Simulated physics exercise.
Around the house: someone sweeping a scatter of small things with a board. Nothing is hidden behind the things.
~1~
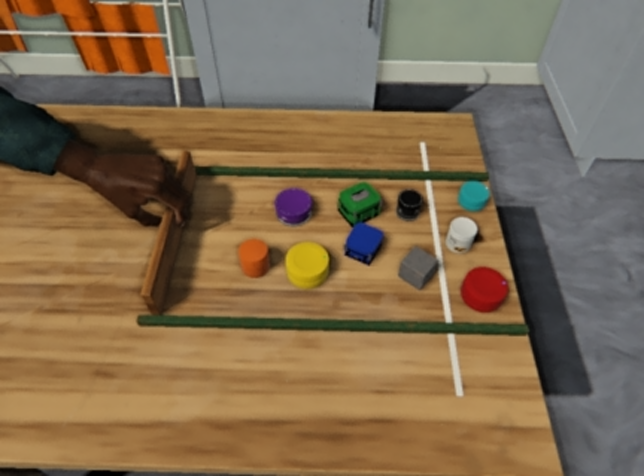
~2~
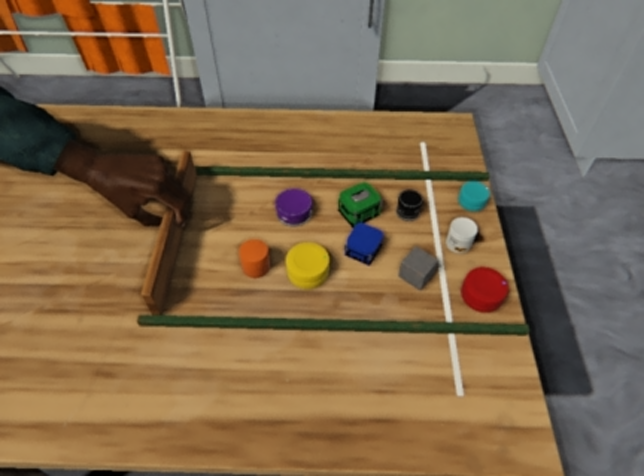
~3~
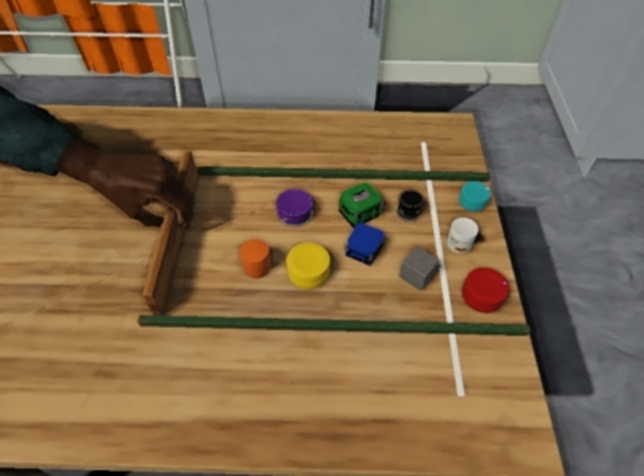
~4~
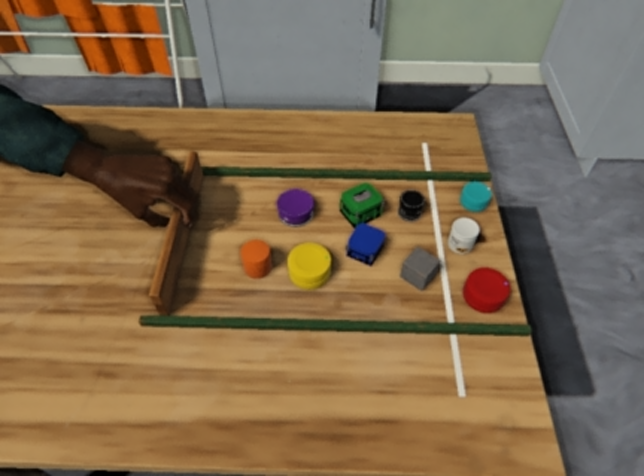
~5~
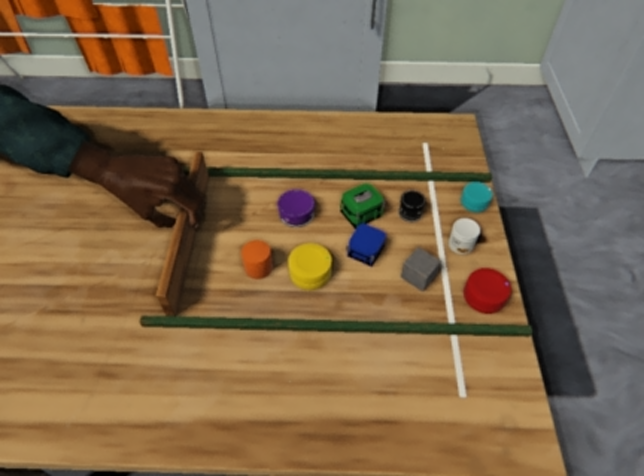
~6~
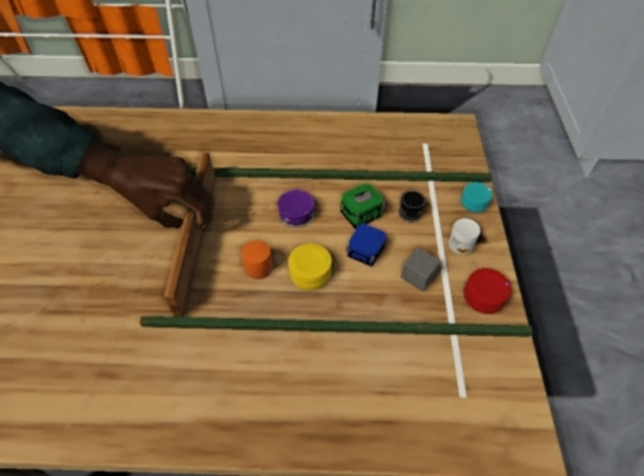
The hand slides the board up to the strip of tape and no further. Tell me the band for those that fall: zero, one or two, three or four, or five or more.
The number that fall off is one or two.
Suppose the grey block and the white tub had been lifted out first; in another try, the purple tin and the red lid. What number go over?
Fallen: 1, and 0 in the other try.
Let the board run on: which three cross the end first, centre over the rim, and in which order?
In order: The black tin, the red lid, the green case.
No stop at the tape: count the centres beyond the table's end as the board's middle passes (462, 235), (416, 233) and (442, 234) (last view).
Past the end: 3, 0 and 1.
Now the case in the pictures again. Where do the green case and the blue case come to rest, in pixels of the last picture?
The green case stops around (493, 212); the blue case around (456, 240).
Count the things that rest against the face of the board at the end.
That makes 4.
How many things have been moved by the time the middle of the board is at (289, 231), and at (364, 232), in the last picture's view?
First 3, then 7.
Soon after, none off yet; turquoise lid at rest near (476, 197); red lid at rest near (487, 291); white tub at rest near (464, 237).
Then, none off yet; turquoise lid at rest near (482, 195); red lid at rest near (487, 291); white tub at rest near (464, 237).
At rest, the number that fall off is one or two; fallen, black tin.
